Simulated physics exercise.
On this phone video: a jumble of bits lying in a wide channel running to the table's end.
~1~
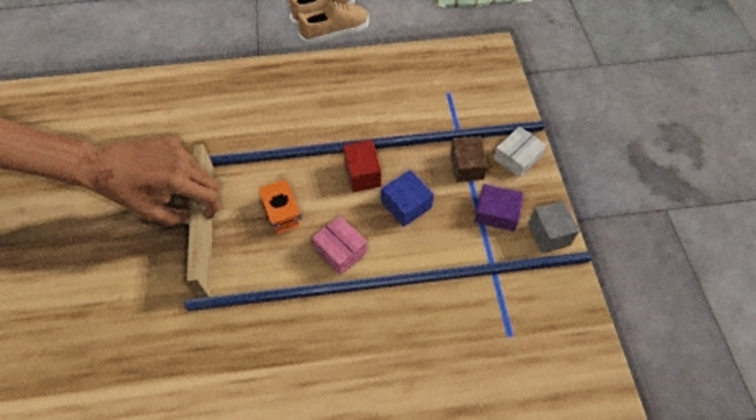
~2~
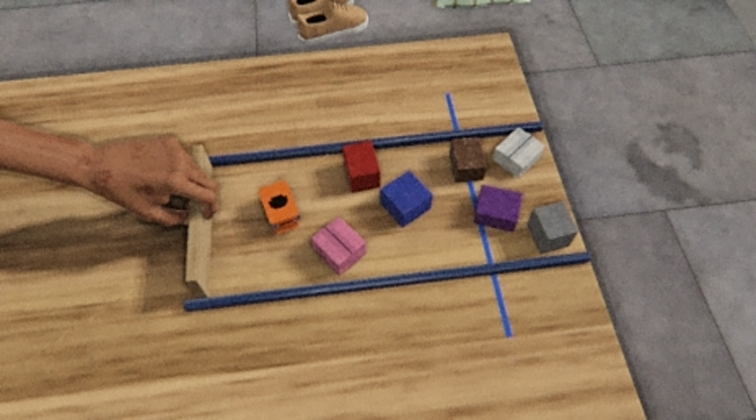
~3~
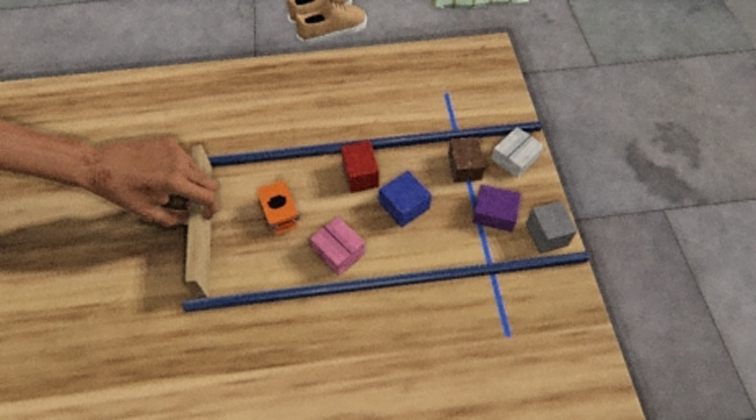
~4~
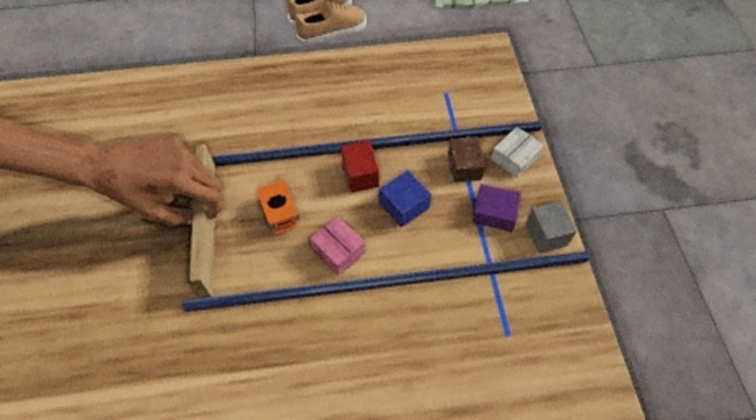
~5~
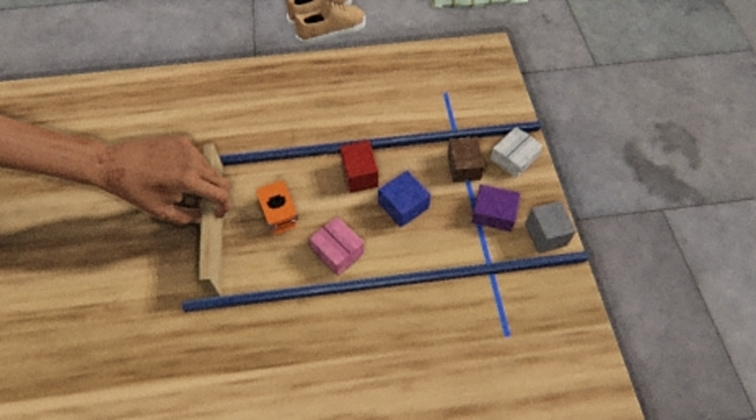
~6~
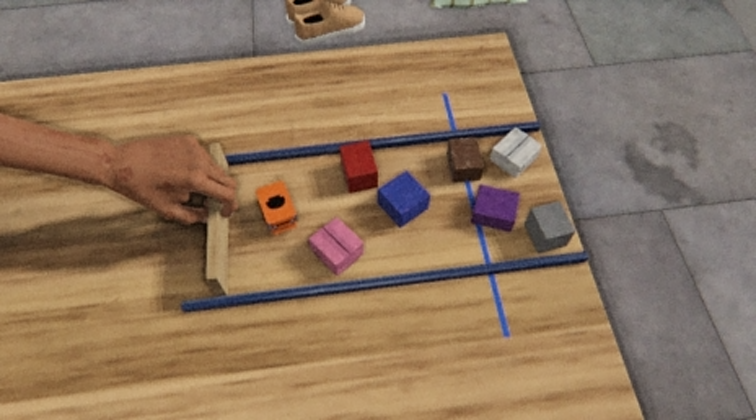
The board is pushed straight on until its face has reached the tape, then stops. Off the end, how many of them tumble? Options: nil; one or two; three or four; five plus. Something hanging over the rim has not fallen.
One or two.
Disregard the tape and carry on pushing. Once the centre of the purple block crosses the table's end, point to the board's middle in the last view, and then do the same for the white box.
(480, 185) and (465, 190), roughly.
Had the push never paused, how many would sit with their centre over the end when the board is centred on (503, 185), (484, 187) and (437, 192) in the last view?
The counts would come out as 2, 2 and 0.
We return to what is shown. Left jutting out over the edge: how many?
I count 2 overhanging.
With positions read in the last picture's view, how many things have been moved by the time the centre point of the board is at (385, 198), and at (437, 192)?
Counting first: 4, next 8.
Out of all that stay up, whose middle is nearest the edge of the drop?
Result - the grey block.
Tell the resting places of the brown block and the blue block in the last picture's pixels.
The brown block ends at (521, 157) and the blue block at (521, 193).
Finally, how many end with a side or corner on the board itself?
The count in contact is 3.
Soon after, none off yet; grey block at rest near (549, 228); white box at rest near (516, 153); purple block at rest near (495, 208).
After that, none off yet; grey block displaced a little near (568, 229); white box displaced a little near (530, 153); purple block displaced about its own width near (528, 203).
In the end, the number that fall off is one or two; gone, white box.
